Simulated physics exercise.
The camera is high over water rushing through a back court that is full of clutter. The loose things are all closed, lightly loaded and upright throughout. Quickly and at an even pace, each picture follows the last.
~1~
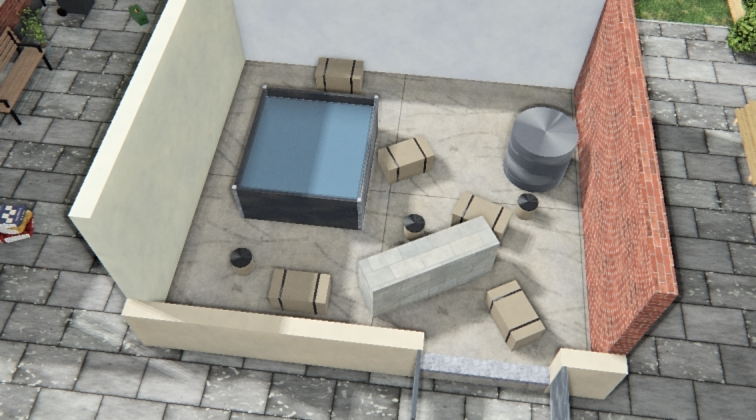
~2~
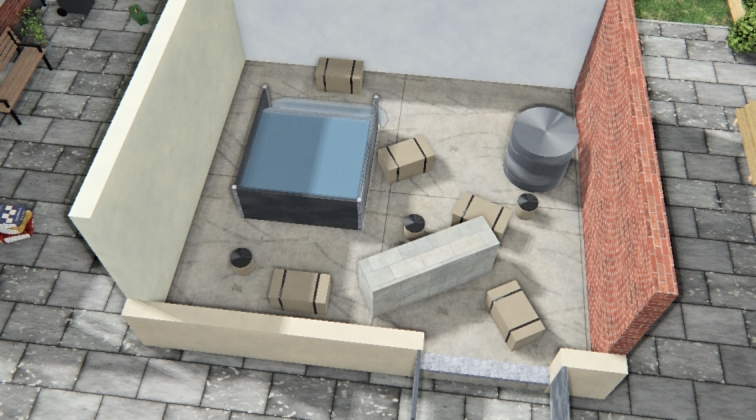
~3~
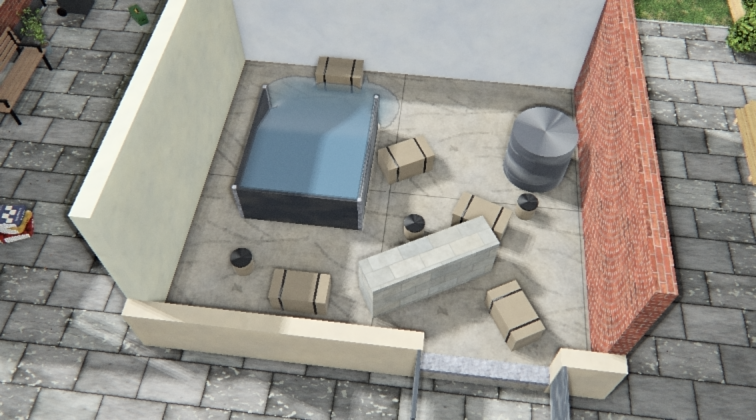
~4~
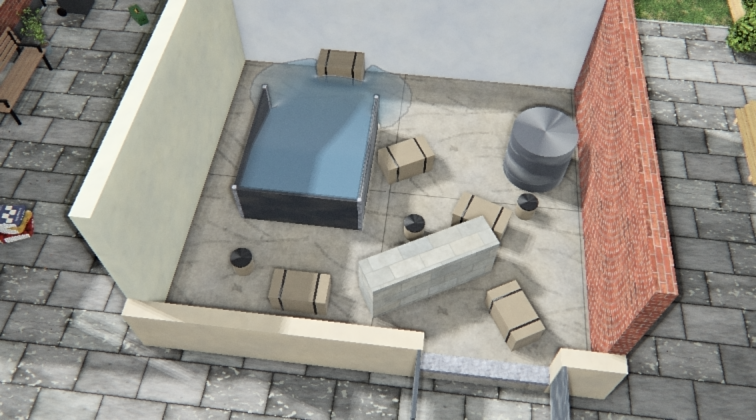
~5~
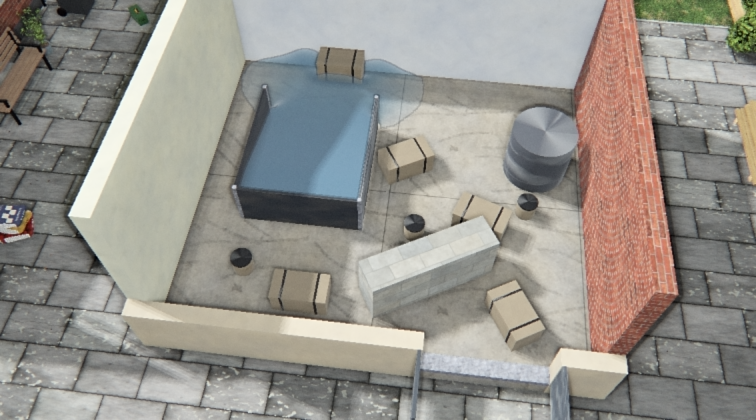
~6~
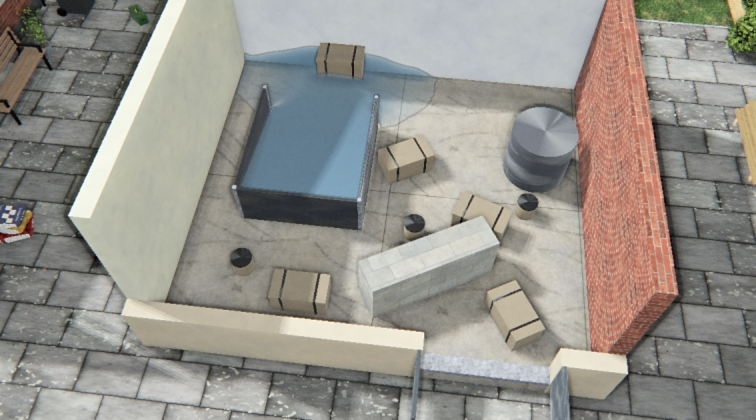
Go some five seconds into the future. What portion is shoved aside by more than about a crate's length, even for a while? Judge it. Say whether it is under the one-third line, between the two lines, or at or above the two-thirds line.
Below a third.
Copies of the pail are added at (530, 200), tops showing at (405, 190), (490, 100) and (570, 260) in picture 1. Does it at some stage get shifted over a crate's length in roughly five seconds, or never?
Twin one: Barely shifts; twin two: Slides well clear; twin three: Slides well clear.
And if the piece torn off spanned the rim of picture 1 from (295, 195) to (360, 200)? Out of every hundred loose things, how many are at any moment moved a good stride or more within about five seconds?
Roughly 60 in a hundred.
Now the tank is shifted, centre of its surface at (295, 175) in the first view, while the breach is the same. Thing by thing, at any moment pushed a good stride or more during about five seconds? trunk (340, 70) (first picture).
It covered that distance.
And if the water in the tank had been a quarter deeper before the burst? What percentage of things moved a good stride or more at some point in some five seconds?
I'd say close to 20 per cent of the things.
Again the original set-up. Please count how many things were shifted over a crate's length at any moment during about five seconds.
Total: 2.
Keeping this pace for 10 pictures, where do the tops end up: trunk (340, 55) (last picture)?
(393, 58).
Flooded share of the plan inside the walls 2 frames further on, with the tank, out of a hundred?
25 %, give or take.
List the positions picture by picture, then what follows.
In the first frame, a trunk at (340, 68) rests on the ground; a trunk at (406, 152) rests on the ground; 0 of 8 have shifted.
In the second frame, a trunk at (340, 68) rests on the ground; a trunk at (406, 152) rests on the ground; 0 of 8 have shifted.
In the third frame, a trunk at (340, 67), on the bottom; a trunk at (406, 152), on the bottom; 0 of 8 have shifted.
In the fourth frame, a trunk at (341, 59), on the bottom, close to its start; a trunk at (406, 152) rests on the ground; 1 of 8 have shifted.
In the fifth frame, a trunk at (341, 57), on the bottom, close to its start; a trunk at (406, 152), on the bottom; 1 of 8 have shifted.
In the sixth frame, a trunk at (341, 53), afloat, close to its start; a trunk at (406, 152) rests on the ground; 1 of 8 have shifted.
A moment on, 0 of 8 are well off their spots; 1 afloat.
Next, 1 of 8 are well off their spots; 1 afloat.
Later, 1 of 8 are well off their spots; 0 afloat.
In the end, 2 of 8 are well off their spots, and 2 have been at some point; 2 afloat.
